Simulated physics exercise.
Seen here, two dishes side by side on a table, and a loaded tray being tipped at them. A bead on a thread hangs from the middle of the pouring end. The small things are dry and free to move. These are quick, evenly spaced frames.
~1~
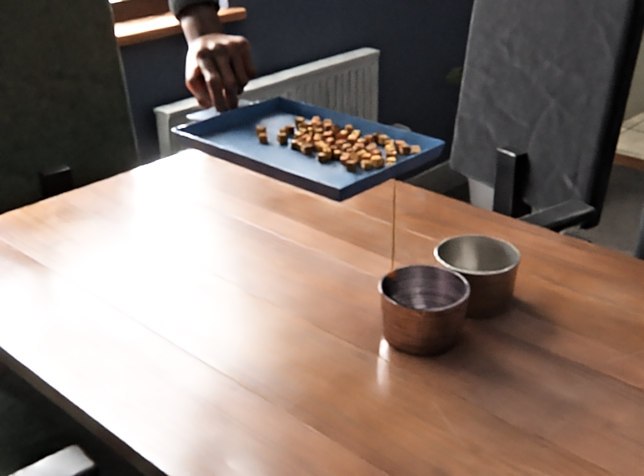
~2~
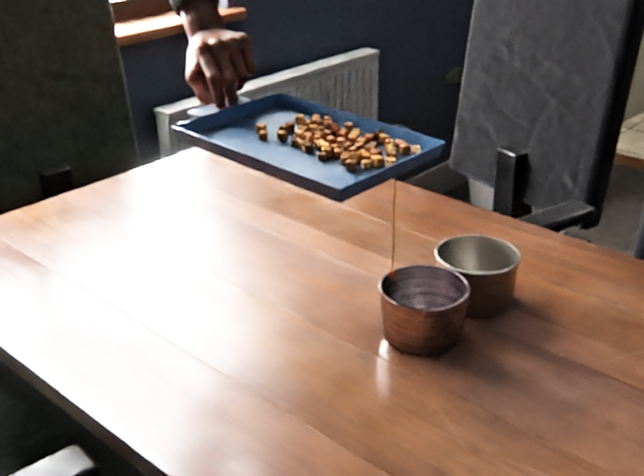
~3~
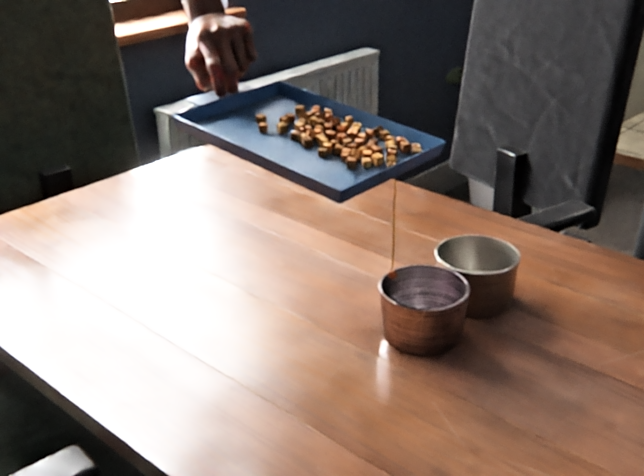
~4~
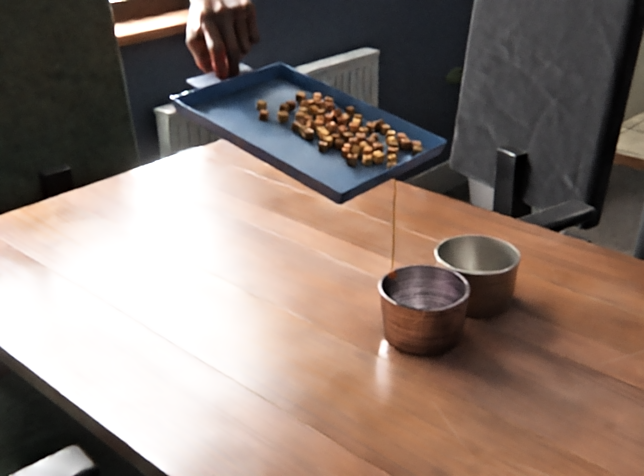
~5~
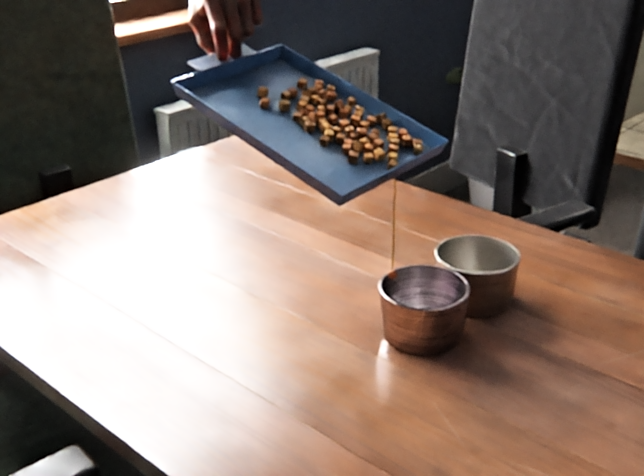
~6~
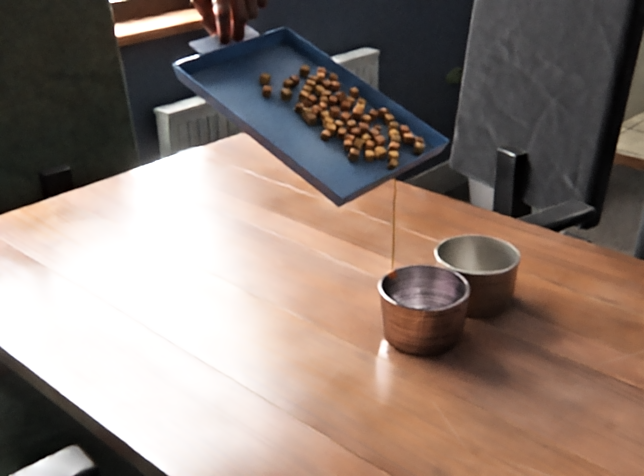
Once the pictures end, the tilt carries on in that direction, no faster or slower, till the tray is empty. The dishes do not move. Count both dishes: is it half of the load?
Caught overall: Less than half.
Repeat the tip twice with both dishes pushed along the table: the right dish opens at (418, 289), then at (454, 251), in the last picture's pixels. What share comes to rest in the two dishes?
Roughly 60 per cent, and 0 per cent.
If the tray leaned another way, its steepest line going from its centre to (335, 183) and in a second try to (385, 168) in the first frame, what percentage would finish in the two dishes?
In turn 0 and 50 in a hundred.
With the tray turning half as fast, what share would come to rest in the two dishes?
About 20 per cent.
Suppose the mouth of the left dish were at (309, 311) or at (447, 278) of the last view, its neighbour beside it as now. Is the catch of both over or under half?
At the first place below a half, at the second the smaller part.
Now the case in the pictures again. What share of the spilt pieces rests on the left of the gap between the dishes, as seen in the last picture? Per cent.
Near 60 %.
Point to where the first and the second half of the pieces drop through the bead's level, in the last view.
First near (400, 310), later near (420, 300).
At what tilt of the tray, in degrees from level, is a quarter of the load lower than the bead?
At some 120 degrees.
Soon after the last picture, tray tipped steeply; all on the tray.
A little later, tray tipped past a quarter turn; about two thirds on the tray; a small part outside both; about a quarter in the air.
Later still, tray tipped past a quarter turn; about a quarter in the left dish; most outside both.
At rest, tray tipped past a quarter turn; about a quarter in the left dish; none in the right dish; most outside both.
